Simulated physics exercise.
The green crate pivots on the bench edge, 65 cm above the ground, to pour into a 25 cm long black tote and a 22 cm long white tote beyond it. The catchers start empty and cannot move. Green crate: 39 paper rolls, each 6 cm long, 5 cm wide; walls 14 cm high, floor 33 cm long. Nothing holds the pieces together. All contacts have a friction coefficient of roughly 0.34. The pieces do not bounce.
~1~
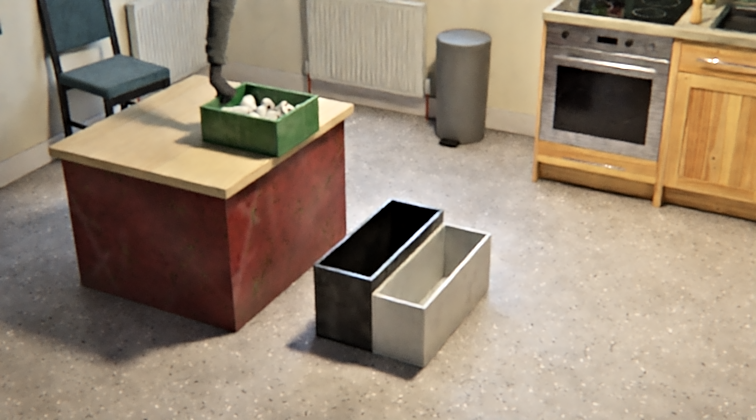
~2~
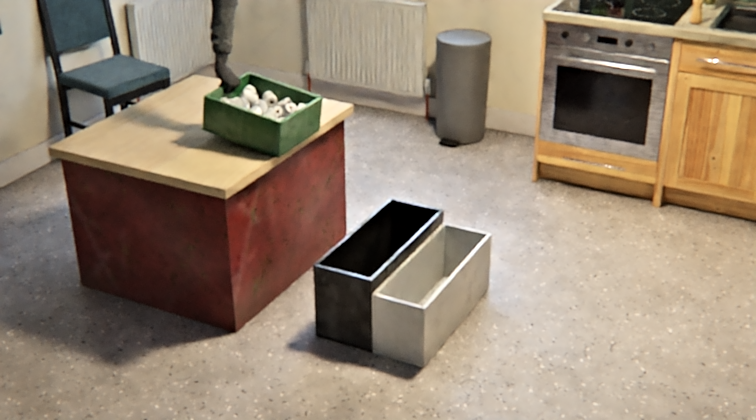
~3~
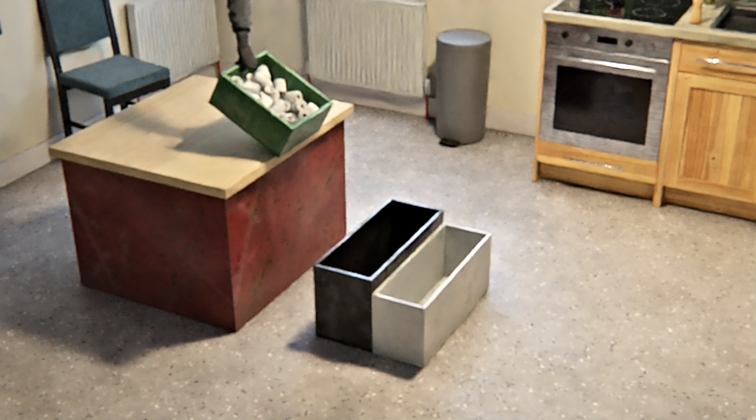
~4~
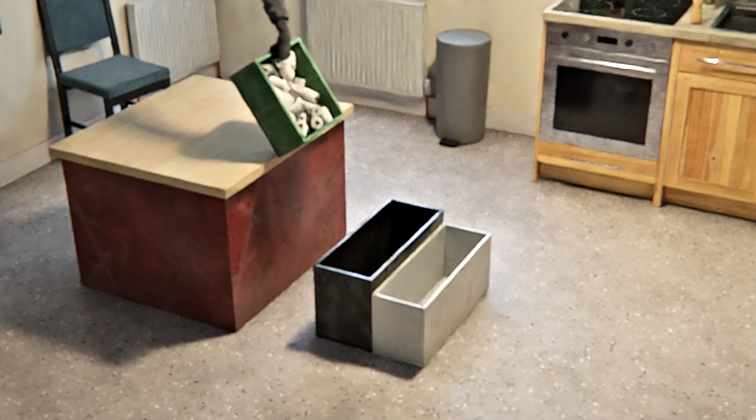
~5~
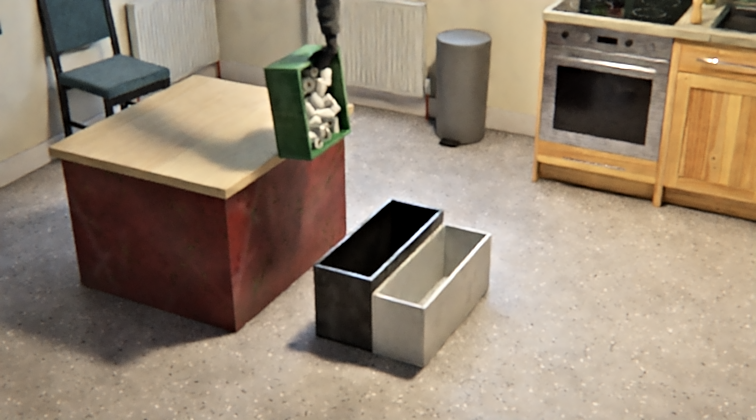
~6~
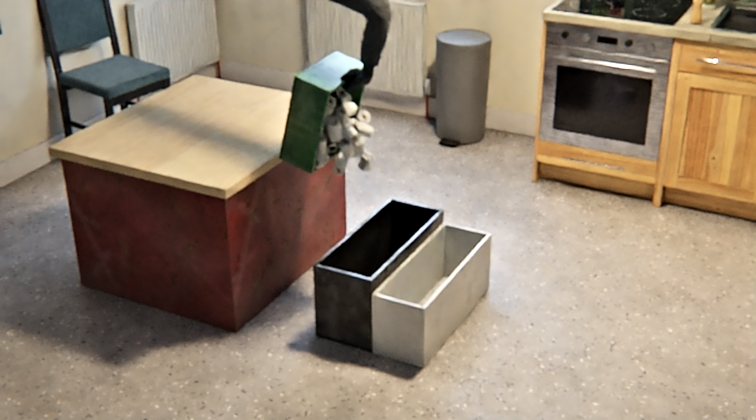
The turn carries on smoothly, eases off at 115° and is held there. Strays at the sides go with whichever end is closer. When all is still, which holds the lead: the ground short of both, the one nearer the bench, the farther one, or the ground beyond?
It is the black tote, the first one.
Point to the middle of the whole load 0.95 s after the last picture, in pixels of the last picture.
At about (398, 298).
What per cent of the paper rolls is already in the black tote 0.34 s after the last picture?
About 50 per cent.
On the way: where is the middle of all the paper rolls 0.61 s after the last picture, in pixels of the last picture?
At about (390, 294).
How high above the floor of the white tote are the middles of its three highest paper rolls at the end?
Some 2 cm.
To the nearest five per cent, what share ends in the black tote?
Near 85 in a hundred.
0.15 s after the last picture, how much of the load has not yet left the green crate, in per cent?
Roughly 35 per cent is still inside.
Then, 0.15 s after the last picture, tilt 115°; 13 still in the green crate, 6 in the black tote and 20 in the air.
Then, 0.34 s after the last picture, tilt 115°; 5 still in the green crate, 20 in the black tote, 4 in the white tote and 10 in the air.
Then, 0.61 s after the last picture, tilt 115°; 30 in the black tote, 6 in the white tote and 3 in the air.
Final count (0.95 s after the last picture), 33 in the black tote and 6 in the white tote.
